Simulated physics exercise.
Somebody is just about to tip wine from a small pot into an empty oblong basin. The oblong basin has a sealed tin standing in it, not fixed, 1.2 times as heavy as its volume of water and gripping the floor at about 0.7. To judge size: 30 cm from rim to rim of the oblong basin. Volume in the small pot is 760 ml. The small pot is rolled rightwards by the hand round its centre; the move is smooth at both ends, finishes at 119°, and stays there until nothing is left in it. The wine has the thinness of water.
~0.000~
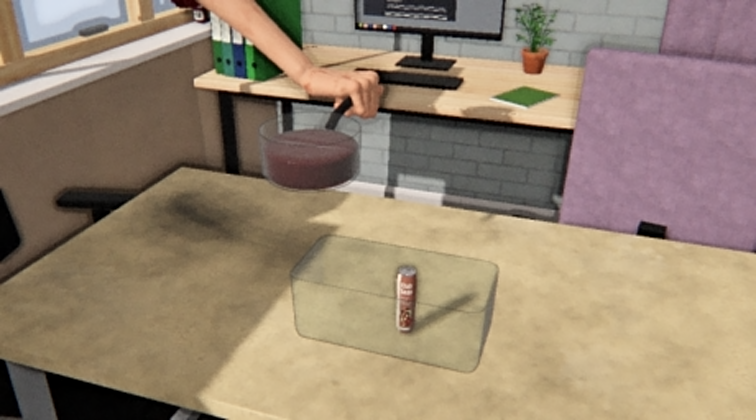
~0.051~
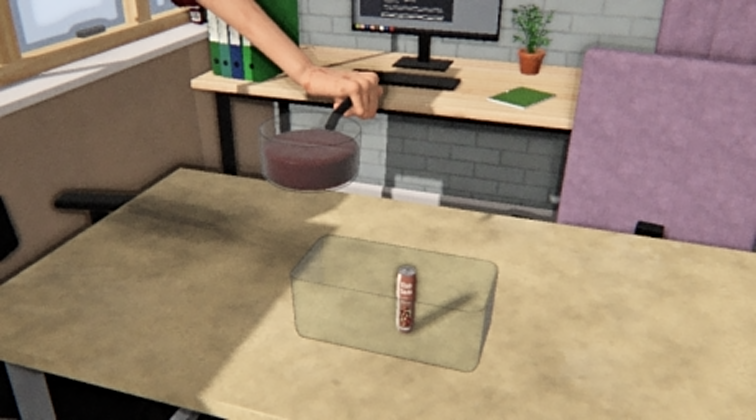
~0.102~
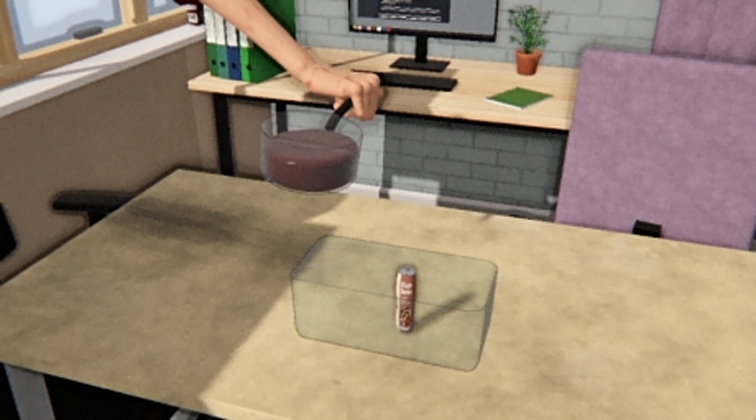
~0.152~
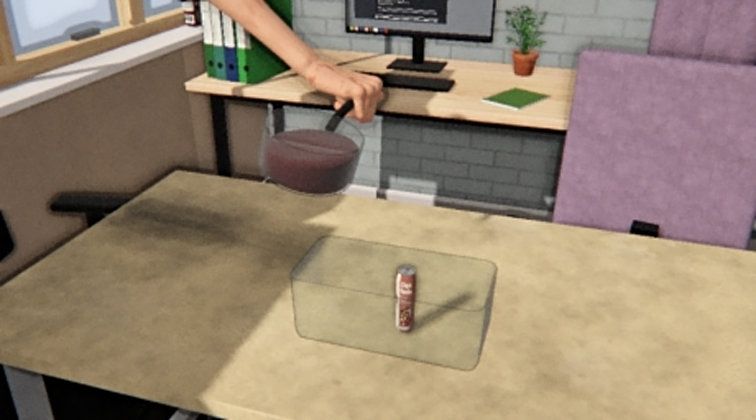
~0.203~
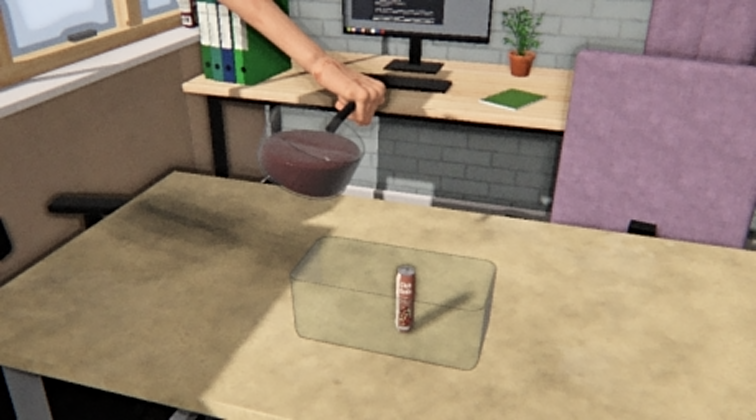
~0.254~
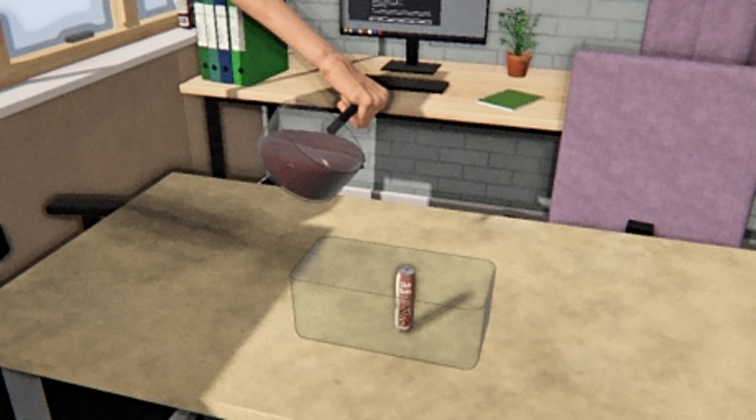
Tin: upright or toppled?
It tumbles over.
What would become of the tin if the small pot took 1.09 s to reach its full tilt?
Well, the tin simply holds firm.
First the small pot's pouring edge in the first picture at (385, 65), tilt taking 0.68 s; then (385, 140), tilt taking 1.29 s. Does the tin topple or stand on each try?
The tin stays vertical the first time and stays vertical the second time.
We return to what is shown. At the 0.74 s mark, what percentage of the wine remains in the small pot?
What remains is about 2 percent of it all.
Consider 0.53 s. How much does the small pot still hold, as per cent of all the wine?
I'd estimate some 18 % remains.
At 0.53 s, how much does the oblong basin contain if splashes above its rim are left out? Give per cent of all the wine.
At that time the basin holds about 28 per cent of the liquid.
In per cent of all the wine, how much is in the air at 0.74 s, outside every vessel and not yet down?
About 8 % of the total.
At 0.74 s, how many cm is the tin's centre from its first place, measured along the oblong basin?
It has moved some 3 cm.
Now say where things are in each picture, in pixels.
It leans 0°; its right rim is at (358, 135); the wine meets the walls at (269, 138) and (357, 149); the oblong basin's rim runs from (306, 255) to (492, 289); the tin's top is at (407, 274), in the first frame.
It leans 2°; its right rim is at (358, 137); the wine meets the walls at (269, 138) and (357, 150), in the second frame.
It leans 6°; its right rim is at (359, 141); the wine meets the walls at (269, 138) and (357, 151), in the third frame.
It leans 14°; its right rim is at (361, 148); the wine meets the walls at (268, 138) and (358, 153), in the fourth frame.
It leans 24°; its right rim is at (361, 158); the wine meets the walls at (267, 137) and (361, 155), in the fifth frame.
It leans 36°; its right rim is at (360, 169); the wine meets the walls at (266, 134) and (358, 159); 1 per cent is over the edge, in the sixth frame.
Then, 0.53 s in, the tilt is 106° and 18 per cent is still to pour; the tin stands where it began.
Then, 0.74 s in, the tilt is 119° and 2 per cent is still to pour; the tin leans 9°.
Then, 0.95 s in, the tilt is 119° and 0 per cent is still to pour; the tin leans 24°.
Then, 1.18 s in, the tilt is 119° and 0 per cent is still to pour; the tin lies on its side.
Finally, the tin lies on its side.
